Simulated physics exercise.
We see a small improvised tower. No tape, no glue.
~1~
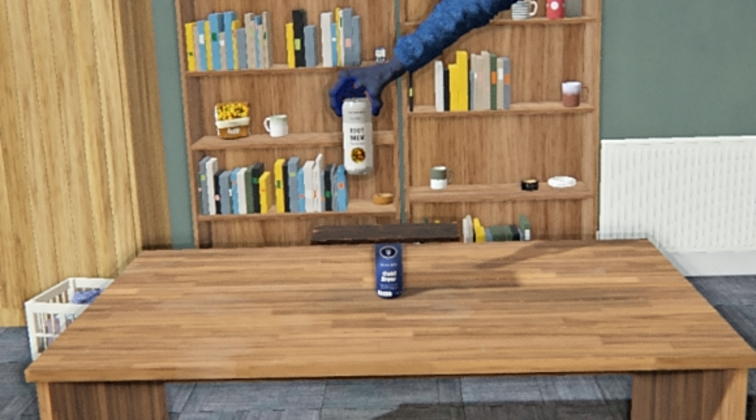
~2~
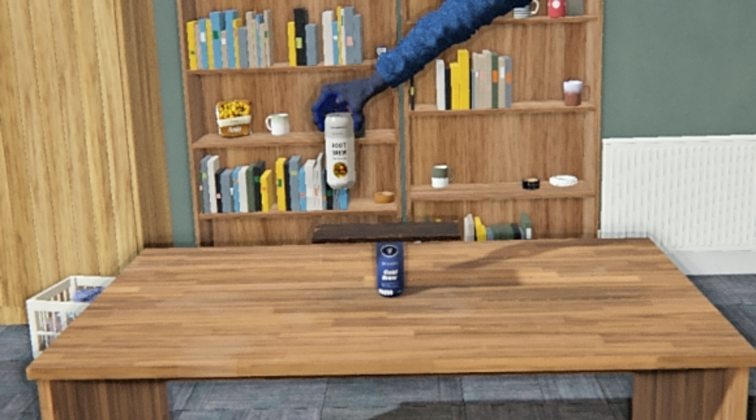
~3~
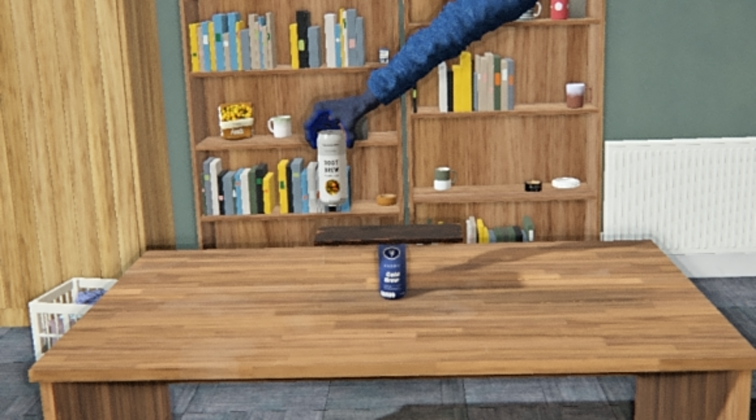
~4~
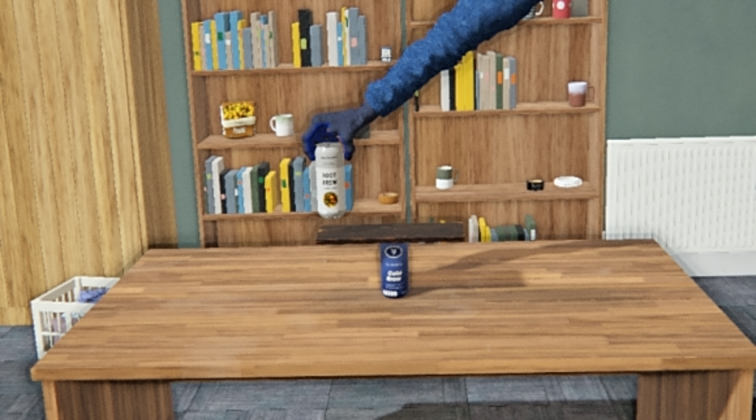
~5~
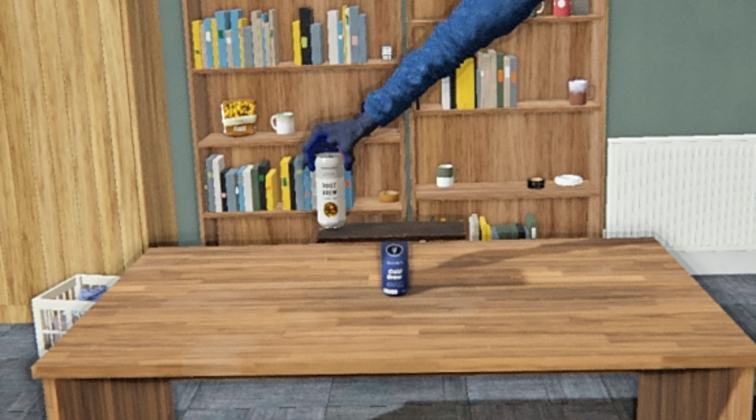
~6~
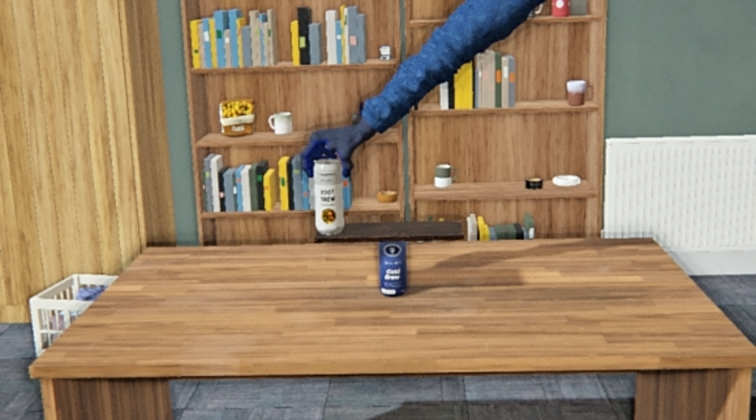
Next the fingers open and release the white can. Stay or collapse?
Here the stack loses its balance.
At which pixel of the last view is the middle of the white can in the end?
At about (258, 288).
Then, 0.30 s past the last view, white can now fallen; black board rocked 29° from its first pose.
Then, 0.40 s past the last view, black board rocked 57° from its first pose.
Then, 0.60 s past the last view, black board rocked 44° from its first pose.
Then, 0.90 s past the last view, black board now fallen; blue can displaced a little.
Finally, fallen, black board and white can; blue can still in place. Final places as the last picture's camera would see them, white can near (258, 288). The stack comes apart.
